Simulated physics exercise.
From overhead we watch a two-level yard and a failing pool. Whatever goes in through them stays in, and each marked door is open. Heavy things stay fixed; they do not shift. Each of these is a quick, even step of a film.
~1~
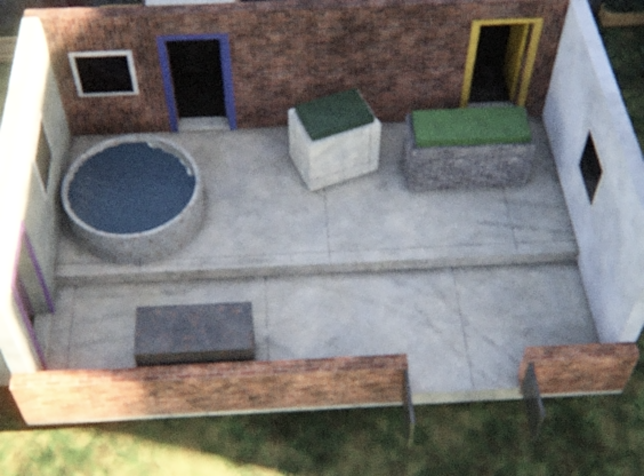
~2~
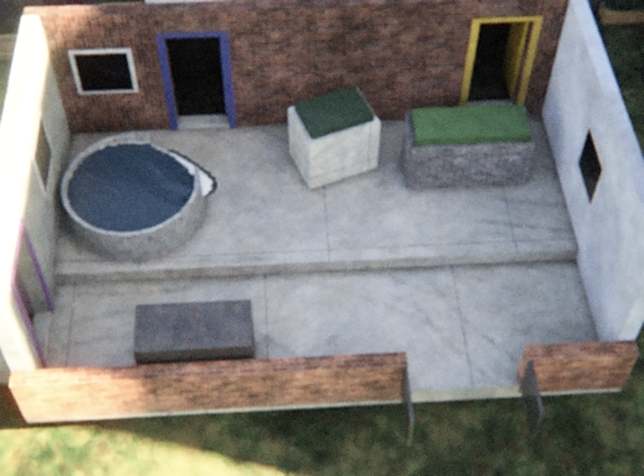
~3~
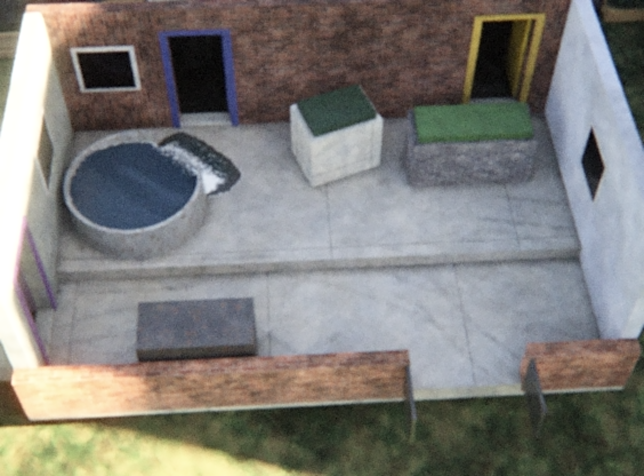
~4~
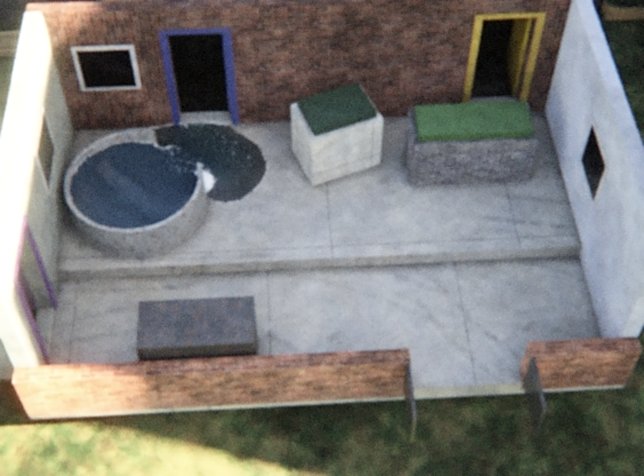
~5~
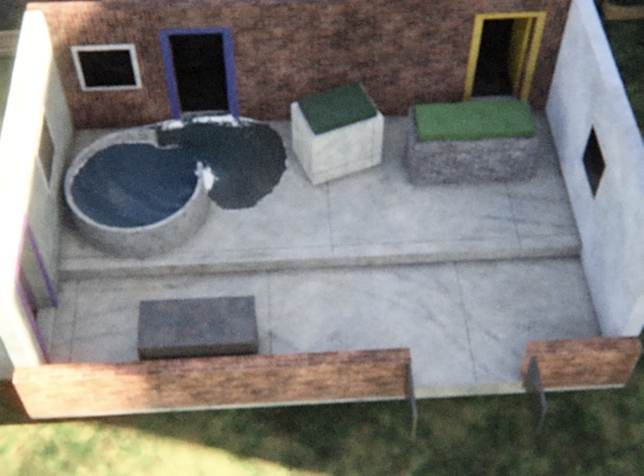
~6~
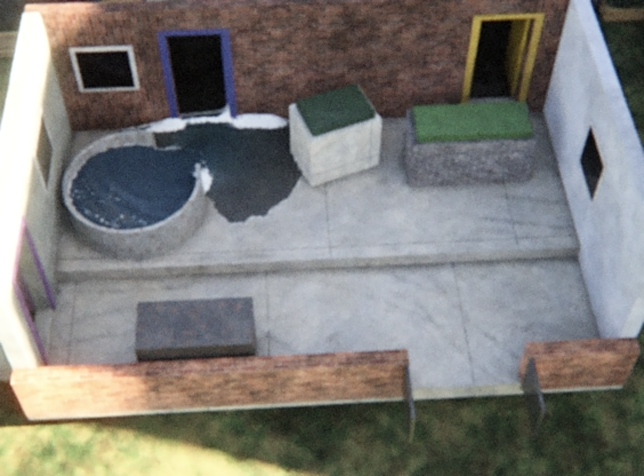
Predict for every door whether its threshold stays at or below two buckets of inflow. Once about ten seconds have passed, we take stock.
The yellow door stays at or below. The blue door goes above two buckets. The purple door stays at or below.
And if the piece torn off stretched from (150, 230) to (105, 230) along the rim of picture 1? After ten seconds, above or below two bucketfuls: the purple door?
Result - purple overshoots.
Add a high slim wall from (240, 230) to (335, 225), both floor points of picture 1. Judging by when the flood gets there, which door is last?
The last is the purple one.
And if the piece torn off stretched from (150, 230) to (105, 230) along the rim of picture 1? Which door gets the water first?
I'd go with the one in purple.
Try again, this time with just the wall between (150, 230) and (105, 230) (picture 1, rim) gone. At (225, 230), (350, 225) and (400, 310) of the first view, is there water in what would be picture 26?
Going through them one by one, I'd say high and dry, then high and dry, then waterlogged.
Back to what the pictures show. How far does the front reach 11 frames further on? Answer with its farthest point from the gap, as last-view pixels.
I'd say around (541, 113).
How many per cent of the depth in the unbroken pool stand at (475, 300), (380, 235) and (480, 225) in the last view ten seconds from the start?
First 6, next 4, last 2 in a hundred.
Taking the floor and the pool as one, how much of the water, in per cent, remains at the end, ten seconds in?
My reckoning gives about 74 %.
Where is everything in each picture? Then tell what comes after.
The first picture shows the round pool at (132, 188) is whole and still.
In the second picture, the front is at (212, 189), out from the gap on the round pool's far side.
In the third picture, water pours out on the round pool's far side and has run to (236, 177).
In the fourth picture, water pours out on the round pool's far side and has run to (261, 162).
In the fifth picture, water pours out on the round pool's far side and has run to (278, 140).
In the sixth picture, the front is at a hidden place, out from the gap on the round pool's far side.
A moment on, water covers 15 % of the floor; the yellow door not reached, the blue door far over two buckets in, the purple door not reached.
Next, water covers 25 % of the floor; the yellow door wet at the sill, nothing in, the blue door far over two buckets in, the purple door not reached.
Then, water covers 35 % of the floor; the yellow door wet at the sill, nothing in, the blue door far over two buckets in, the purple door not reached.
Later, water covers 75 % of the floor; the yellow door wet at the sill, nothing in, the blue door far over two buckets in, the purple door not reached.
In the end, water covers 90 % of the floor; the yellow door wet at the sill, nothing in, the blue door far over two buckets in, the purple door wet at the sill, nothing in.
